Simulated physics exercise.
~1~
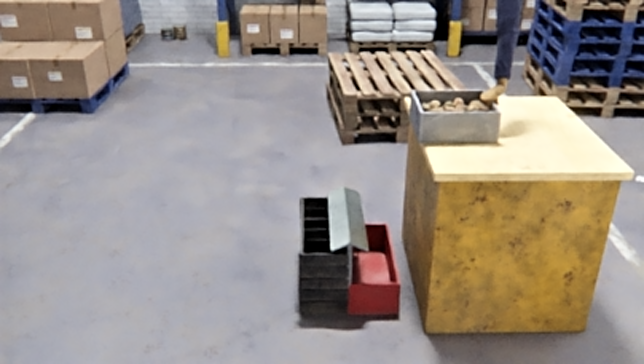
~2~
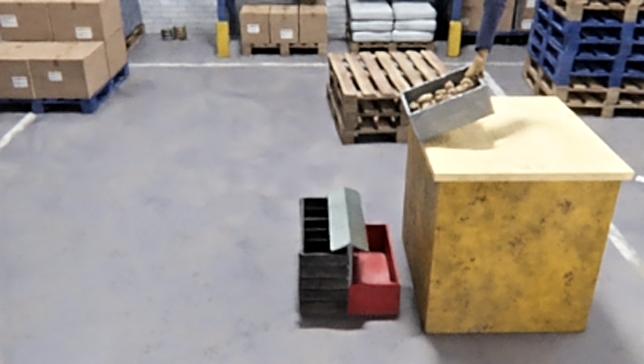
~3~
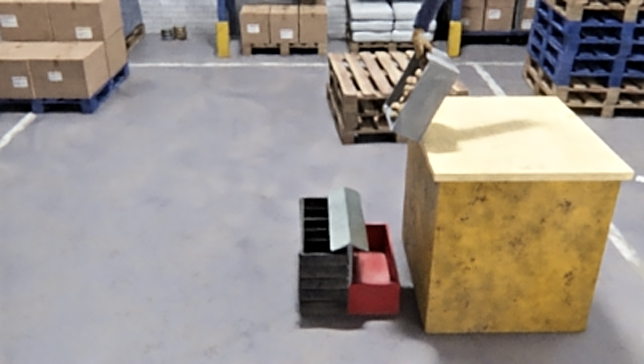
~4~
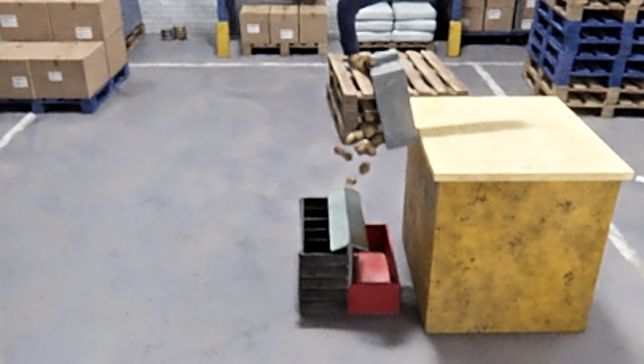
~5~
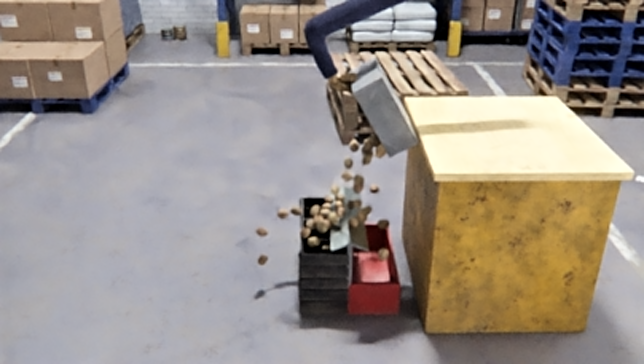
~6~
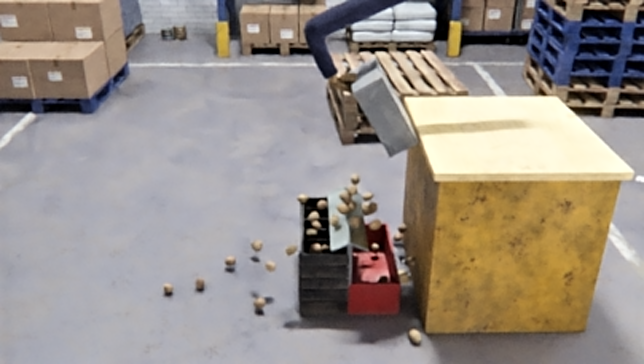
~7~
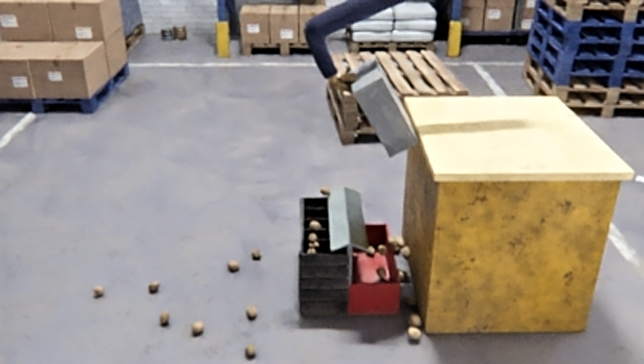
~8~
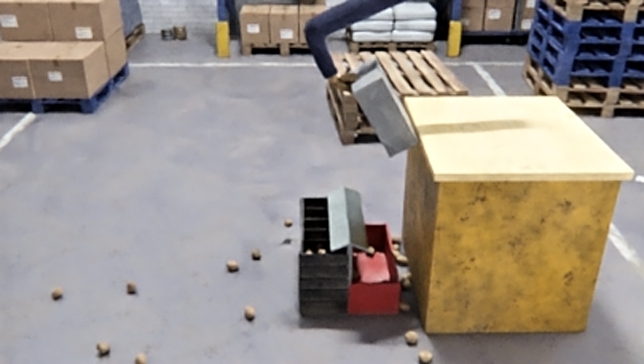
At the start, a grey box of potatoes rests on the yellowish bench in a warehouse, with a black trough and a red tote side by side on the floor below, a sloped grey splitter between them. A person's hand at the box tips it up and over the bench's left edge. Potatoes begin to spill, then pour down in a thick stream onto the splitter and into the black trough. Some bounce into the red tote, while others scatter and roll left across the floor. Finally, the box stays tipped, with stray potatoes lying left of the trough and beside the bench.
